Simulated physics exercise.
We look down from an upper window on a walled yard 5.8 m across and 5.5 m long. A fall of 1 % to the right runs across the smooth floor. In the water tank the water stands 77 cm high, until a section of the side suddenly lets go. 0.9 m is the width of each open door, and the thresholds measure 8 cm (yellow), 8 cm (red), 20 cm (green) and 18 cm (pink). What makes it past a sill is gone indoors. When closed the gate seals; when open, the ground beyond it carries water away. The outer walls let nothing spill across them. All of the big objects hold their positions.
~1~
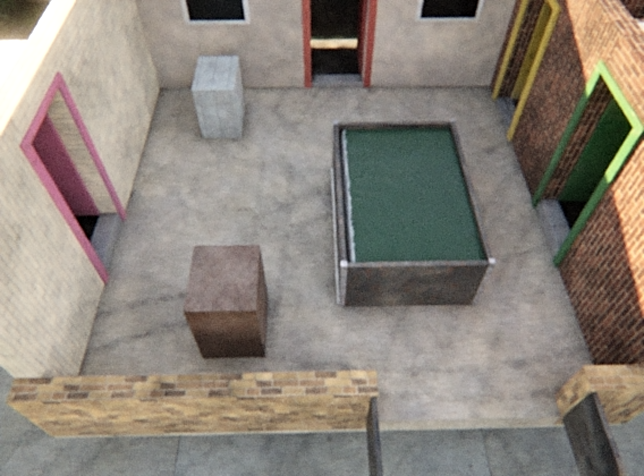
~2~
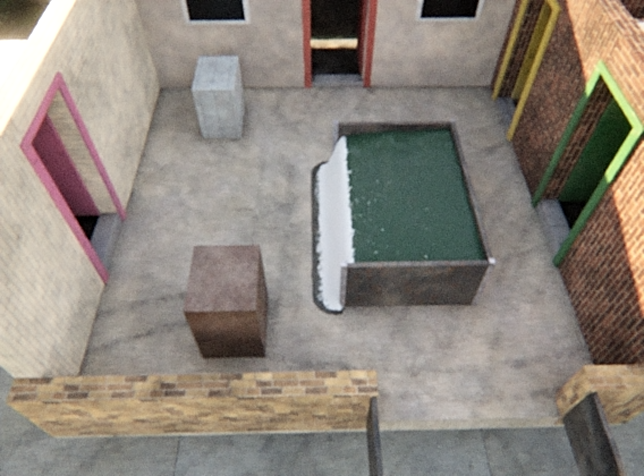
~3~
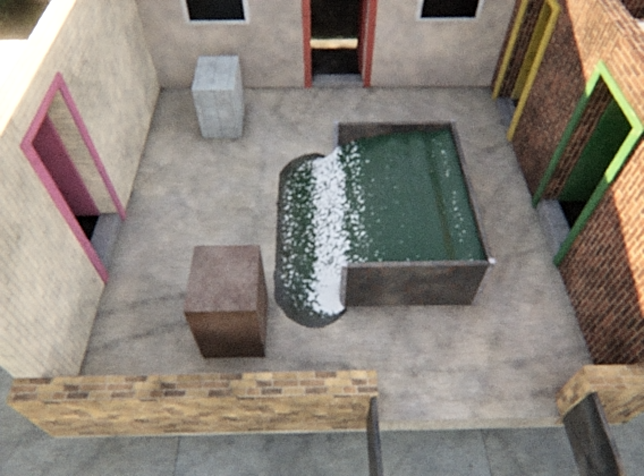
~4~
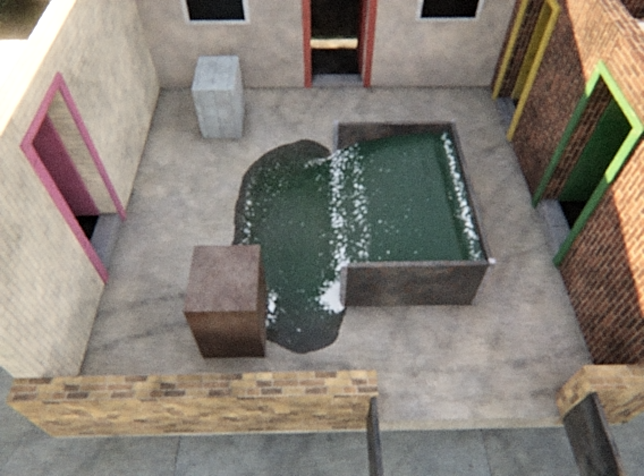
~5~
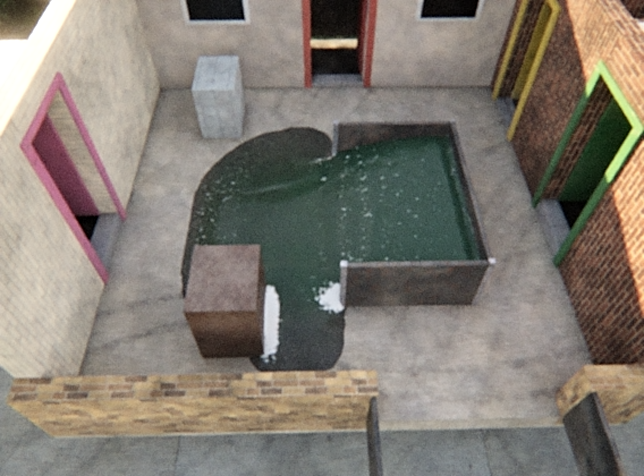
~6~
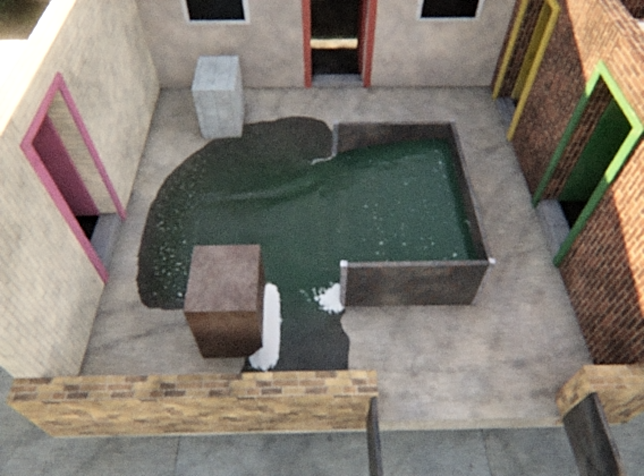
In this clip, the left side of a dark tank in a walled yard opens and green water pours out with white foam, spreading left across the floor, around a brown block, and toward the low brick wall in front.
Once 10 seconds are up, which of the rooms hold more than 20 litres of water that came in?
Yellow door: More than stated; red door: Less than stated; green door: Less than stated; pink door: More than stated.
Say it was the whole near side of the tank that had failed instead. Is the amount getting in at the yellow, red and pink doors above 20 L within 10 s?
Door yellow stays within, door red stays within, door pink stays within.
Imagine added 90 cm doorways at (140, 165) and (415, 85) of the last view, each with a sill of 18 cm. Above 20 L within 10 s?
Well, the first one ends up on the high side, the second one on the low side.
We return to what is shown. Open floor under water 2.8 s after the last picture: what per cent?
Some 70 per cent of it.
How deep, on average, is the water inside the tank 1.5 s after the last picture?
Roughly 18 cm on average.
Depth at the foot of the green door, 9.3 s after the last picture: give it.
Around 12.5 cm deep.
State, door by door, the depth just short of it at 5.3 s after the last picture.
You'd get yellow at 15 cm, red at 7 cm, green at 9 cm, and pink at 9 cm.
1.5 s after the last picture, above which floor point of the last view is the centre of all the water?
Its balance point lies near (253, 225).
Then, 0.7 s after the last picture water covers 40 % of the floor and is deepest (49 cm) near (114, 253); yellow door not reached, red door not reached, green door not reached, pink door 45 cm at the sill, 81 L in.
Then, 1.5 s after the last picture water covers 55 % of the floor and is deepest (37 cm) near (114, 253); yellow door not reached, red door not reached, green door not reached, pink door 37 cm at the sill, 212 L in.
Then, 2.8 s after the last picture water covers 70 % of the floor and is deepest (28 cm) near (156, 105); yellow door not reached, red door 7 cm at the sill, 0 L in, green door not reached, pink door 19 cm at the sill, 271 L in.
Then, 5.3 s after the last picture water covers 95 % of the floor and is deepest (19 cm) near (574, 348); yellow door 15 cm at the sill, 25 L in, red door 7 cm at the sill, 2 L in, green door 9 cm at the sill, 0 L in, pink door 9 cm at the sill, 274 L in.
Then, 9.3 s after the last picture water covers 95 % of the floor and is deepest (13 cm) near (553, 378); yellow door 13 cm at the sill, 123 L in, red door 5 cm at the sill, 5 L in, green door 13 cm at the sill, 0 L in, pink door 4 cm at the sill, 274 L in.
